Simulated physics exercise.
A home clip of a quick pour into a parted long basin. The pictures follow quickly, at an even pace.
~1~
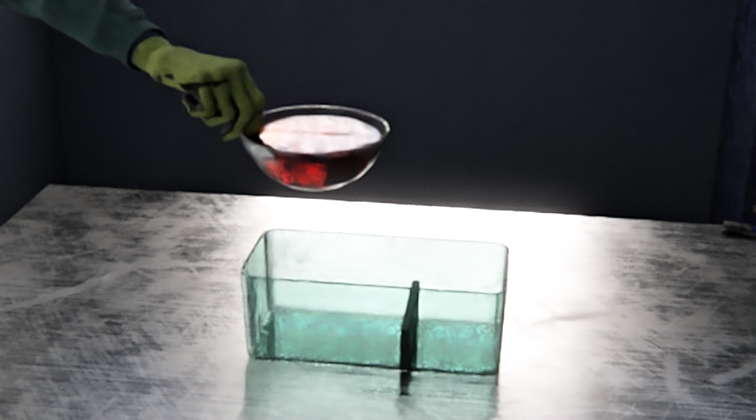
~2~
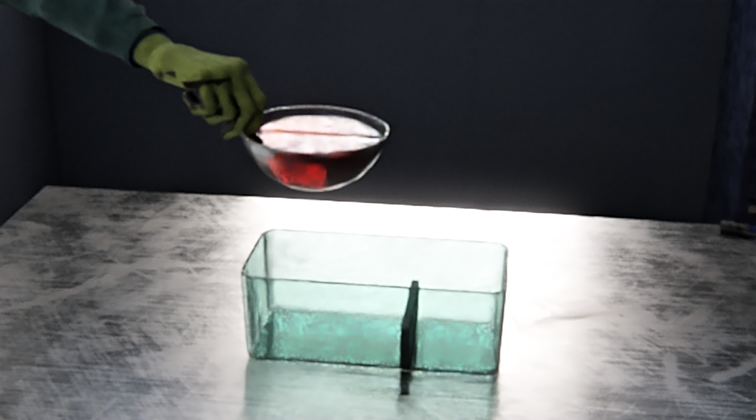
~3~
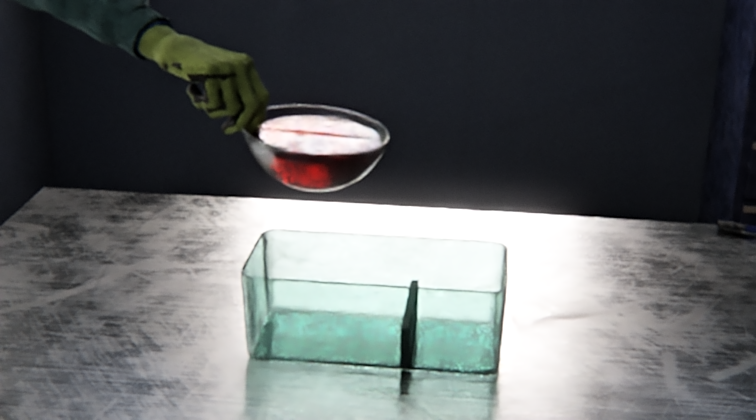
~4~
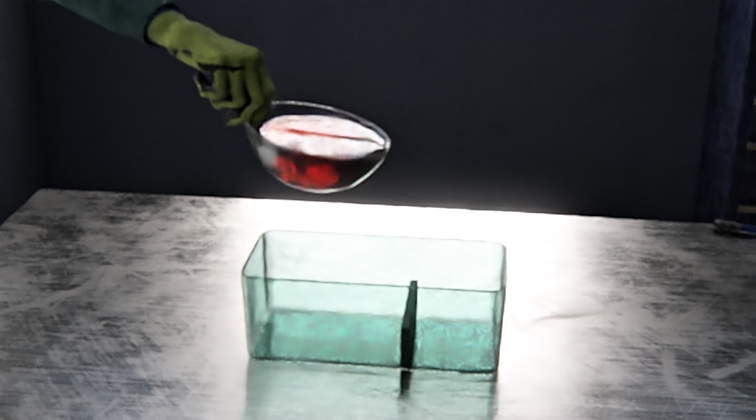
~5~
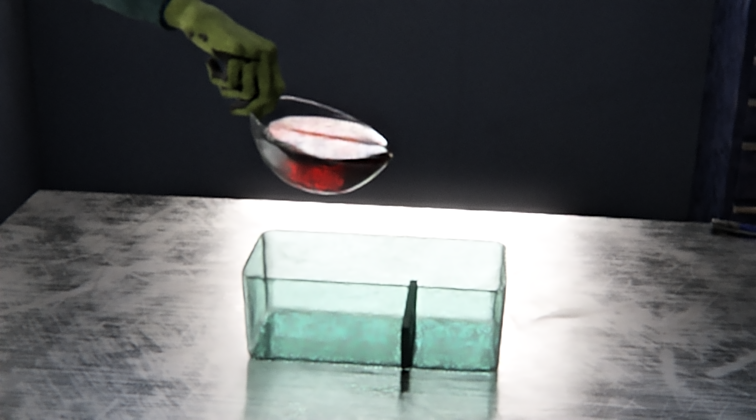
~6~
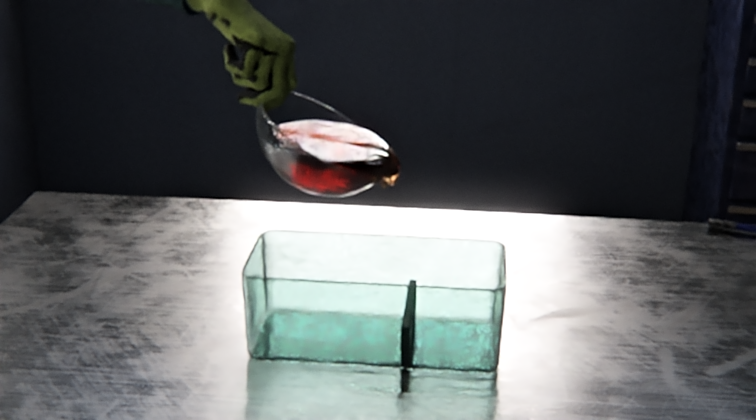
A gloved hand tilts a glass bowl of red liquid rightward above a divided basin.
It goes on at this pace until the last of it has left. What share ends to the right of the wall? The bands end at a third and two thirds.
It comes to between a third and two thirds.
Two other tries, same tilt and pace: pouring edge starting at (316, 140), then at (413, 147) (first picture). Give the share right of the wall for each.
Near 5 % and 75 %.
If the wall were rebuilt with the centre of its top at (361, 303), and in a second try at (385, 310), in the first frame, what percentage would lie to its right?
Roughly 85 per cent, and 75 per cent.
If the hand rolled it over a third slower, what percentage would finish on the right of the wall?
Near 75 %.
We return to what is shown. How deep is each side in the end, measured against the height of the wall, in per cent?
Left: 20 %. Right: 60 %.
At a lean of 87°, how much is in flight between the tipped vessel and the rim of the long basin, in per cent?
Some 30 per cent.
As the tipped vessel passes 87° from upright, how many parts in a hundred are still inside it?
Near 5 %.
A moment on, the tilt is 87° and 7 per cent is still to pour, 7 is left of the wall and 56 right of it.
Next, the tilt is 103° and 0 per cent is still to pour, 32 is left of the wall and 51 right of it.
Then the tilt is 103° and 0 per cent is still to pour, 36 is left of the wall and 58 right of it.
Later the tilt is 103° and 0 per cent is still to pour, 38 is left of the wall and 57 right of it.
In the end 38 per cent lies left of the wall, 56 right of it and 6 outside.
